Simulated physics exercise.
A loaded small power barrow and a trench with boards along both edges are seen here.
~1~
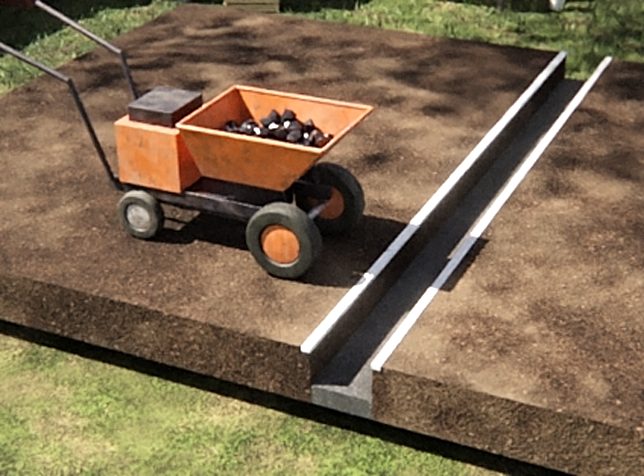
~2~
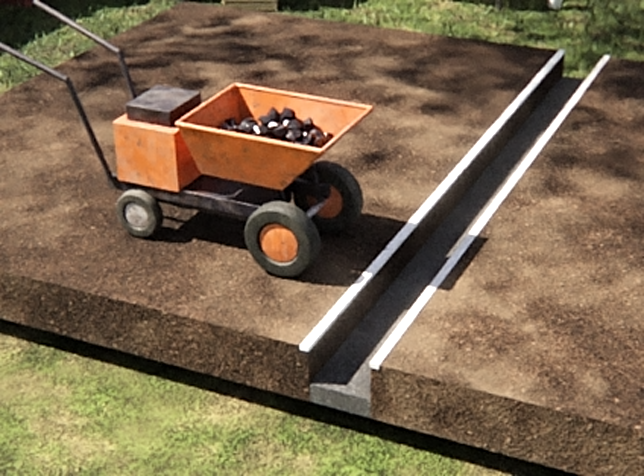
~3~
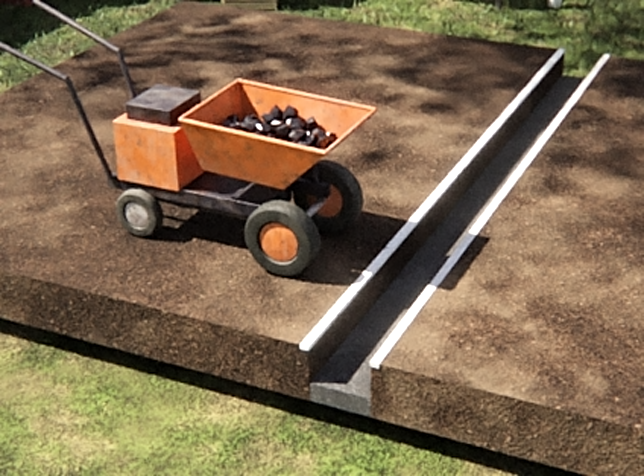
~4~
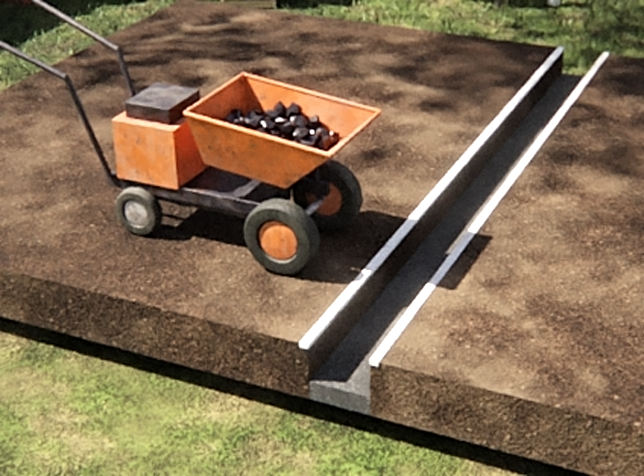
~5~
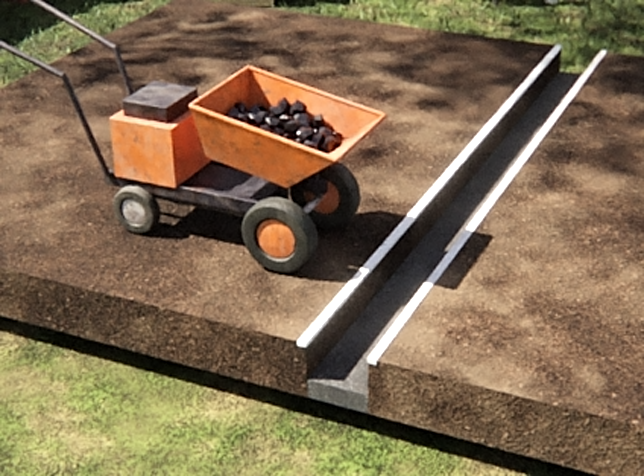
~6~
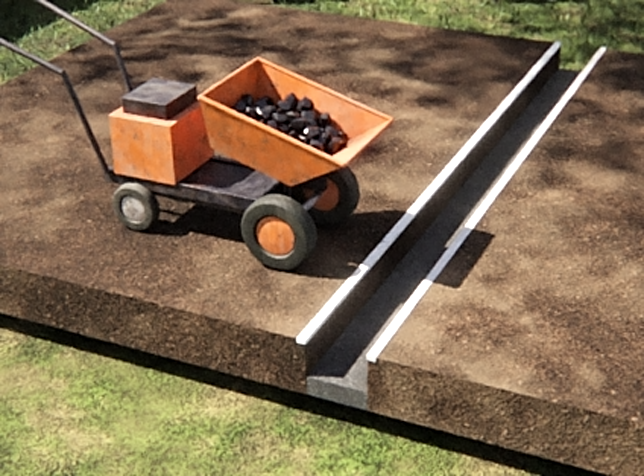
The orange skip of a small power barrow, loaded with dark lumps, sat level at first, then slowly tilted forward to the right, its back rising, beside a trench with white-edged sides.
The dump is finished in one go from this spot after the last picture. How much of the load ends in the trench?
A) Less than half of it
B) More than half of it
More than half of it (B).
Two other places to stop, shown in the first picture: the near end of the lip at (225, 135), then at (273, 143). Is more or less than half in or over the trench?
Place one: The lesser share; place two: The greater share.
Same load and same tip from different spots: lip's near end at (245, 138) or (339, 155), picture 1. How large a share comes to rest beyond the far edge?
Some 0 % then some 70 %.
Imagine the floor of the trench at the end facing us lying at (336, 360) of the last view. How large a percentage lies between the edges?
I'd say around 40 in a hundred.
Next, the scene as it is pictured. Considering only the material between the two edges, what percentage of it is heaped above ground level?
Estimate: Near 0 per cent.
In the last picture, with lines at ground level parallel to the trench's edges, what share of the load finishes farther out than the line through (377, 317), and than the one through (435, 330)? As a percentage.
Roughly 50 per cent, then roughly 10 per cent.
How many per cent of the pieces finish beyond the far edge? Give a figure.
About 25 per cent.
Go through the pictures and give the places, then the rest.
Lip of the skip at (322, 152), level; top of the load at (261, 132), lumps of coal; first edge of the trench at (335, 314); far edge at (403, 330), the trench over half as wide as the skip, and about half as deep as wide, in the first picture.
Lip of the skip at (322, 152), level; top of the load at (260, 131), in the second picture.
Lip of the skip at (326, 153), tipped barely; top of the load at (263, 129), in the third picture.
Lip of the skip at (331, 156), tipped a little; top of the load at (267, 125), in the fourth picture.
Lip of the skip at (336, 160), tipped a little; top of the load at (255, 120), in the fifth picture.
Lip of the skip at (344, 165), tipped clearly; top of the load at (249, 120); first edge of the trench at (331, 305); far edge at (398, 321), in the sixth picture.
Soon, skip tipped steeply; all in the skip.
A while on, skip tipped right over; most in the skip; a small part in or heaped over the trench; a stray few beyond it.
Towards the end, skip tipped right over; a small part in the skip; about two thirds in or heaped over the trench; about a quarter beyond it.
Finally, skip tipped right over; most in or heaped over the trench; about a quarter beyond it.
